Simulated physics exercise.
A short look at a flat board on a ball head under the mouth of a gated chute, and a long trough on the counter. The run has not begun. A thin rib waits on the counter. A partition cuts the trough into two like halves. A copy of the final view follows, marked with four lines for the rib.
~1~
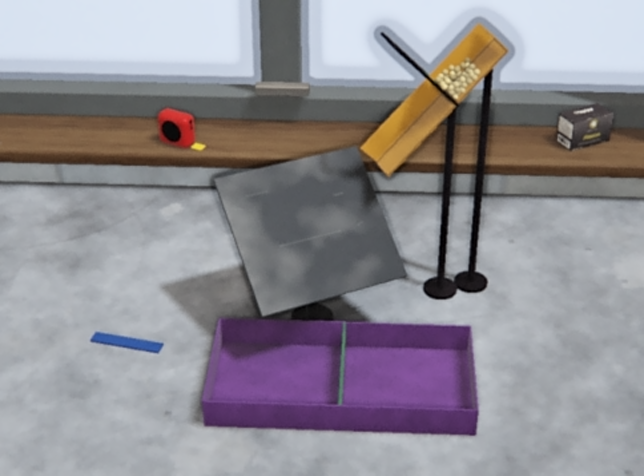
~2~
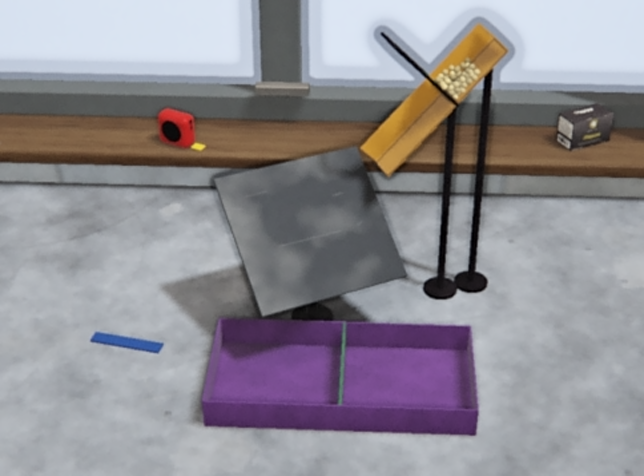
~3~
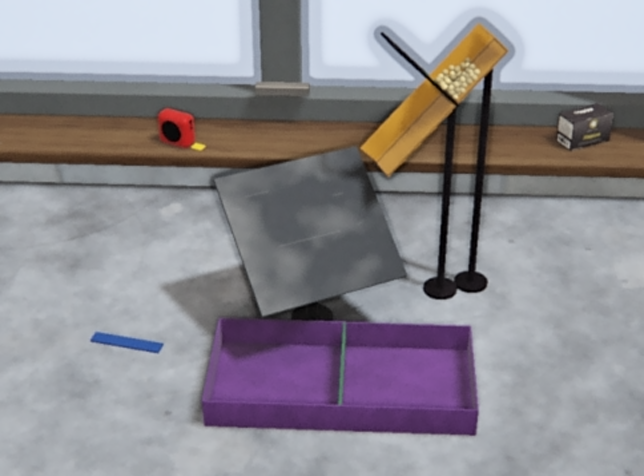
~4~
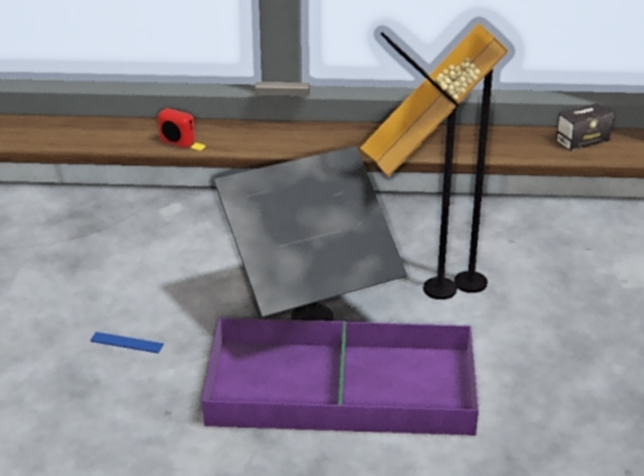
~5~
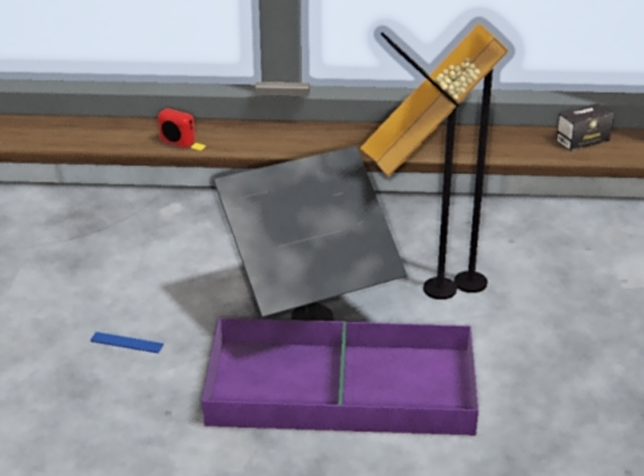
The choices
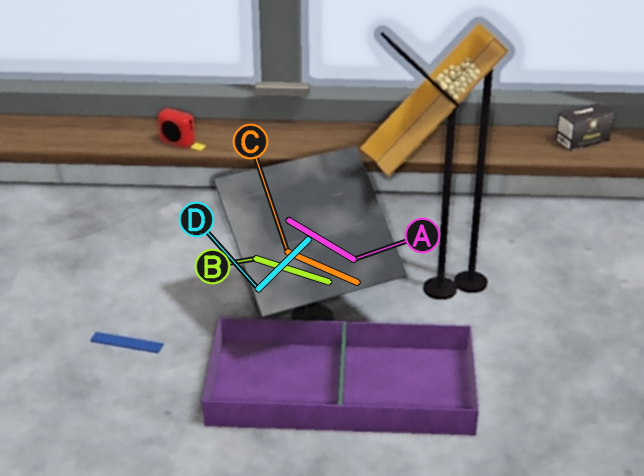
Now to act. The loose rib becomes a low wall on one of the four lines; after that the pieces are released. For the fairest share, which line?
D beats the others.
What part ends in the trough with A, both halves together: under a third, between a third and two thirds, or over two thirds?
It is over two thirds.
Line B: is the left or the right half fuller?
The right half.
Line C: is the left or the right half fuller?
Right.
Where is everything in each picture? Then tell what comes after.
In the first picture, load behind the gate (457, 82), soya beans; lip of the chute (381, 168), sloping fairly steeply.
In the second picture, middle of the board (312, 228), tilted fairly steeply; middle of its low edge (337, 295); of its high edge (287, 162).
In the third picture, front corners of the trough (203, 401) and (478, 410); front end of its middle wall (340, 405).
In the fourth picture, middle of the load (457, 82); lip (381, 168).
In the fifth picture, middle of the load (457, 82); lip (381, 168).
On the marked copy, line A from (288, 220) to (353, 259); line B from (255, 258) to (328, 281); line C from (287, 251) to (357, 282); line D from (308, 239) to (258, 289).
For line A, of what is caught, just a few in the left half, almost all in the right.
For line B, of what is caught, about a tenth in the left half, almost all in the right.
For line C, of what is caught, about a tenth in the left half, almost all in the right.
For line D, of what is caught, roughly two thirds in the left half, roughly a third in the right.
